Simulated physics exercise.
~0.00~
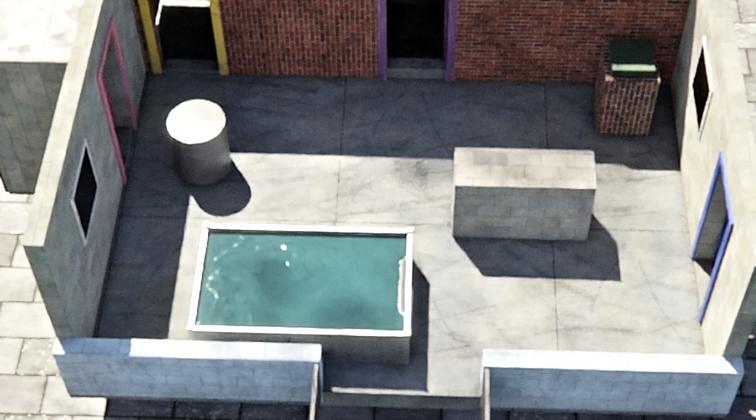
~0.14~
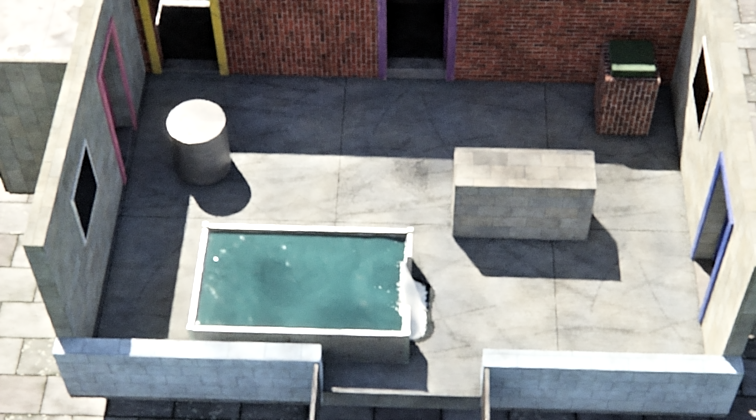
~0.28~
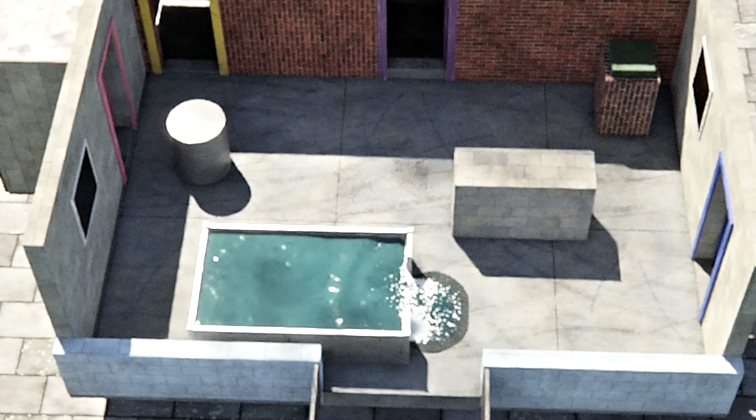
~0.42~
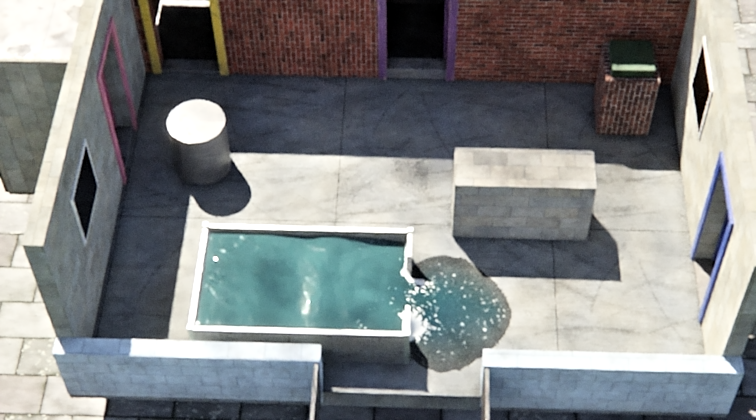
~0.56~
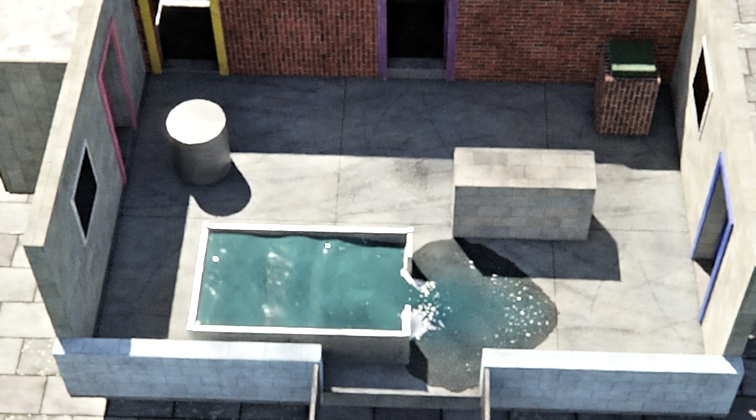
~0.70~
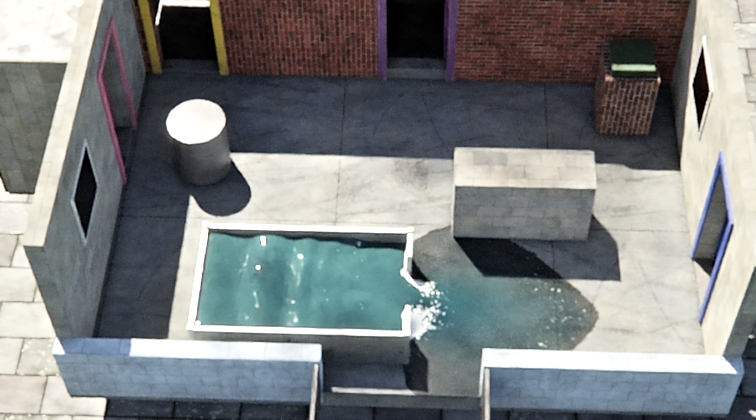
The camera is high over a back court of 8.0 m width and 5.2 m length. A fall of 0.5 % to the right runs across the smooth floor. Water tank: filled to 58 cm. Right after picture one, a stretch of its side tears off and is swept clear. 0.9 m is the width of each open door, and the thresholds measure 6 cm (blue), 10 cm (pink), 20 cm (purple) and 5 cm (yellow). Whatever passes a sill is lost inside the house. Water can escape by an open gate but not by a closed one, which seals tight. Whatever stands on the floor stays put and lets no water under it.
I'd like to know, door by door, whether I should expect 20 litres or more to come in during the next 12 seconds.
In the end the blue door is going to break the limit, the pink door is going to hold within the limit, the purple door is going to hold within the limit, the yellow door is going to hold within the limit.
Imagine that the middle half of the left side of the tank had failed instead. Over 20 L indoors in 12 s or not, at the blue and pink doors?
Blue: Within limit; pink: Within limit.
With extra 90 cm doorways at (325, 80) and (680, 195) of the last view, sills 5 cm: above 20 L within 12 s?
Result in order - not enough, then more than that.
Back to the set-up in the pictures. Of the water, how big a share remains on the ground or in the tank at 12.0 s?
Share still there: About 80 %.
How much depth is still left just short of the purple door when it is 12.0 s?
It's about 4.5 cm.
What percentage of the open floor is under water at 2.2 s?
Around 25 per cent.
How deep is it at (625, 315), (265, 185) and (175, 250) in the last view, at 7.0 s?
12, 0 and 0 cm.
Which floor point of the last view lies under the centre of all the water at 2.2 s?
Roughly (397, 306) in the last picture.
After 1.4 s water covers 25 % of the floor and is deepest (36 cm) near (412, 318); blue door 7 cm at the sill, 0 L in, pink door not reached, purple door not reached, yellow door not reached.
After 2.2 s water covers 25 % of the floor and is deepest (32 cm) near (412, 307); blue door 18 cm at the sill, 31 L in, pink door not reached, purple door not reached, yellow door not reached.
After 3.5 s water covers 30 % of the floor and is deepest (26 cm) near (704, 351); blue door 22 cm at the sill, 150 L in, pink door not reached, purple door not reached, yellow door not reached.
After 7.0 s water covers 55 % of the floor and is deepest (16 cm) near (687, 327); blue door 15 cm at the sill, 306 L in, pink door not reached, purple door 5 cm at the sill, 0 L in, yellow door not reached.
After 12.0 s water covers 85 % of the floor and is deepest (12 cm) near (671, 94); blue door 10 cm at the sill, 388 L in, pink door 3 cm at the sill, 0 L in, purple door 4 cm at the sill, 0 L in, yellow door 3 cm at the sill, 0 L in.
